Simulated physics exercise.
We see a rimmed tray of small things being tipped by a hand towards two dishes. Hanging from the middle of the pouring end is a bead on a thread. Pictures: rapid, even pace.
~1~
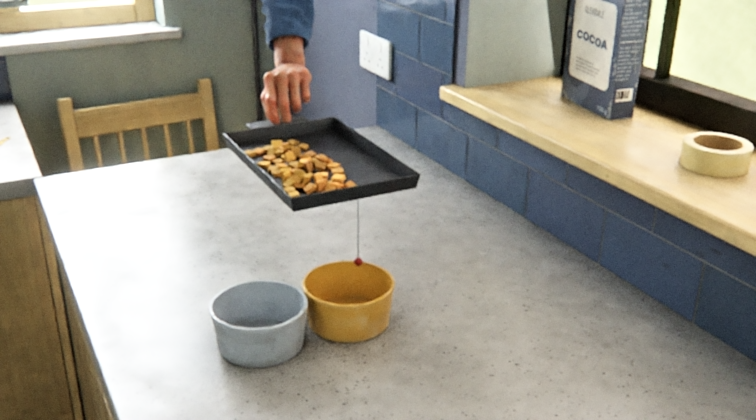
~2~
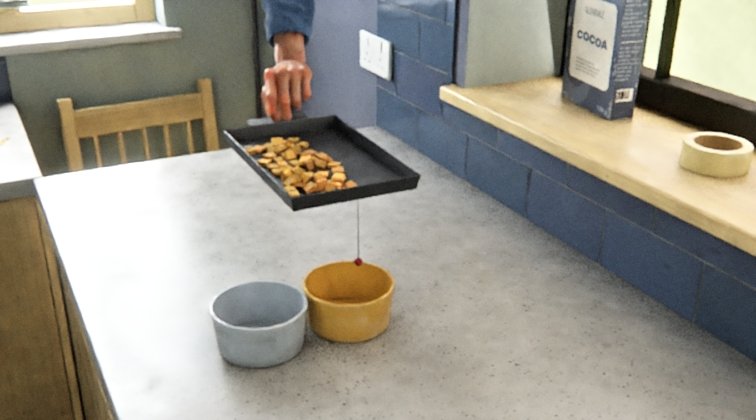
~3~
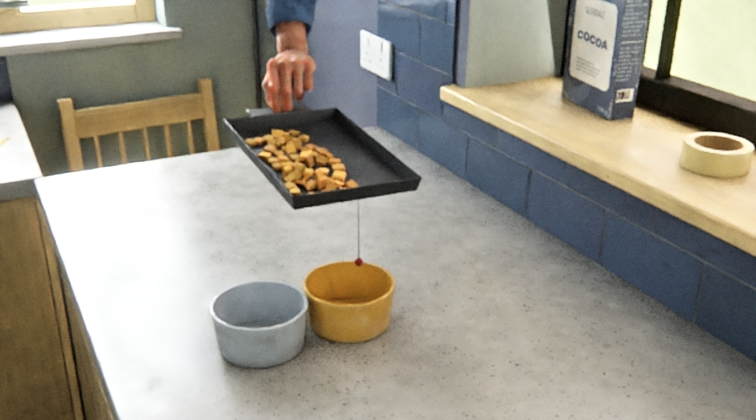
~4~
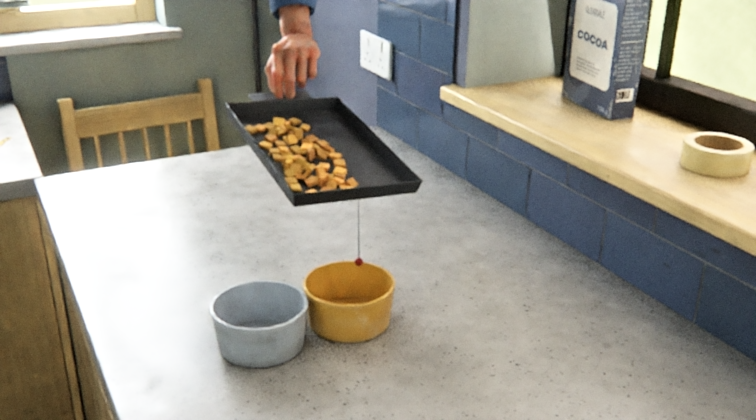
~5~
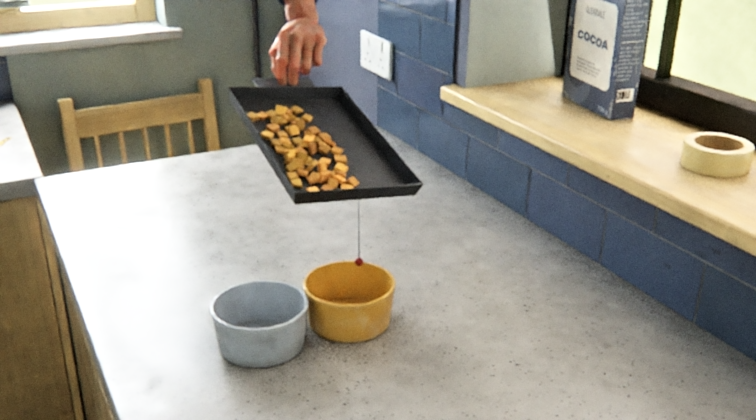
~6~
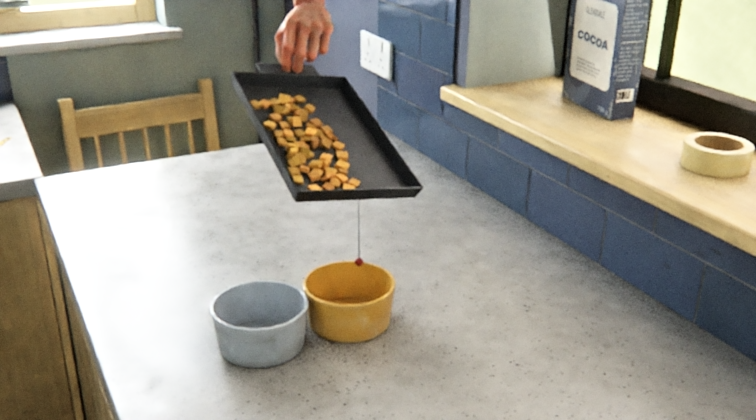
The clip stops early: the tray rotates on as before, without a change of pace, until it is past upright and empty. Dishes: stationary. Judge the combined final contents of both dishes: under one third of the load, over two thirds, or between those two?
Judged together: Under one third.
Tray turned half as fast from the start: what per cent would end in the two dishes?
Near 10 in a hundred.
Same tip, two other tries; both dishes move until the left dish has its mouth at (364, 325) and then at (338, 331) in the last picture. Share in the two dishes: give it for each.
In turn 0 and 10 in a hundred.
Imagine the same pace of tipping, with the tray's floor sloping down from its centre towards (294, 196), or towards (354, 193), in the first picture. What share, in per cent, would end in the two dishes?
For the first aim it is 70 in a hundred, for the second 50 in a hundred.
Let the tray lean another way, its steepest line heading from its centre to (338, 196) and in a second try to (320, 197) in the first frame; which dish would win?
First spot: The rightmost dish, second spot: The rightmost dish.
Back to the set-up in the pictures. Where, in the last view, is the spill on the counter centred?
Middle in the last view: Roughly (428, 304).
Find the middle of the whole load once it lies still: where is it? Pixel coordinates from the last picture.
Close to (427, 303).
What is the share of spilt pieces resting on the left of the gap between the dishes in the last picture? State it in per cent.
Reading: Around 0 %.
Shortly afterwards, tray tipped steeply; all but a few on the tray; only a few in the air.
Next, tray tipped past a quarter turn; a little on the tray; only a few in the right dish; near two thirds outside both; near a third in the air.
Some moments later, tray tipped past a quarter turn; only a few in the right dish; all but a few outside both.
In the end, tray tipped past a quarter turn; none at all in the left dish; only a few in the right dish; all but a few outside both.
